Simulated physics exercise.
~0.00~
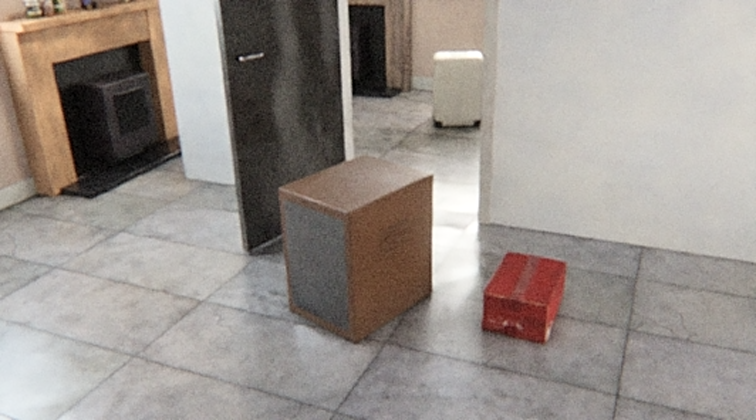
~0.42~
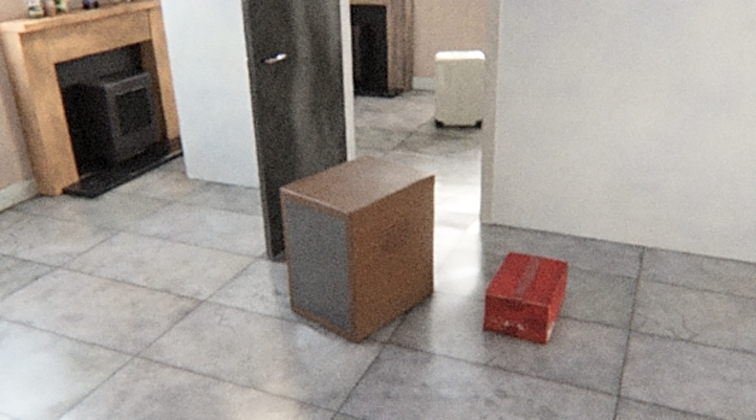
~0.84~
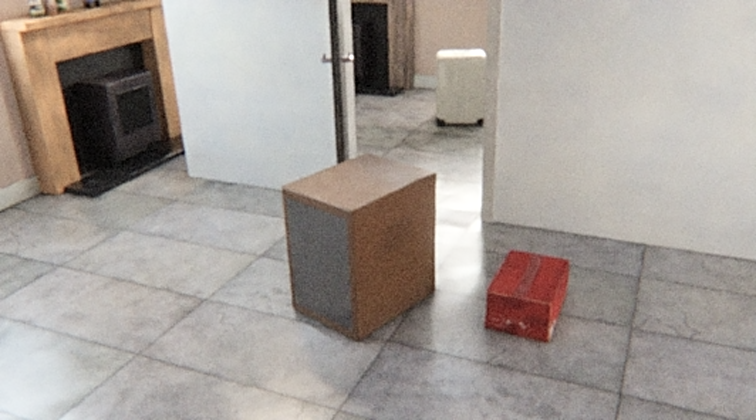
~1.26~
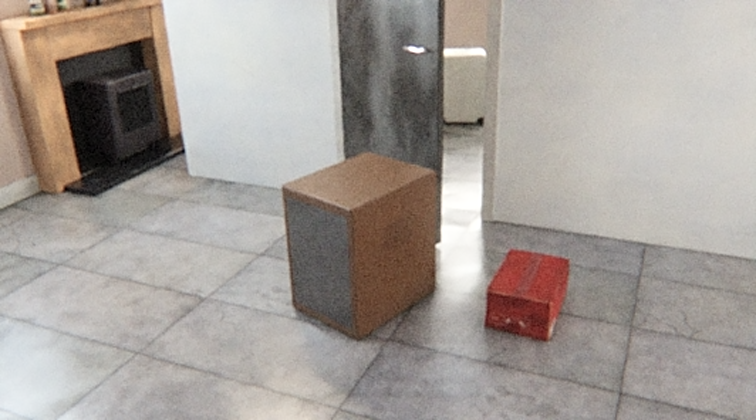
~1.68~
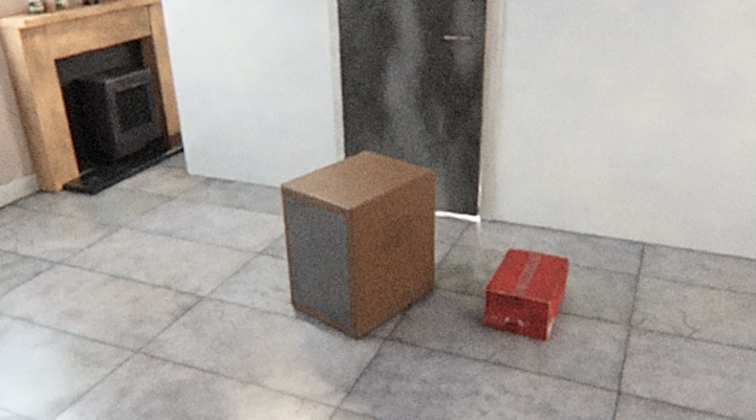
In a tiled room, a dark door swings shut behind a brown box-shaped appliance and red box.
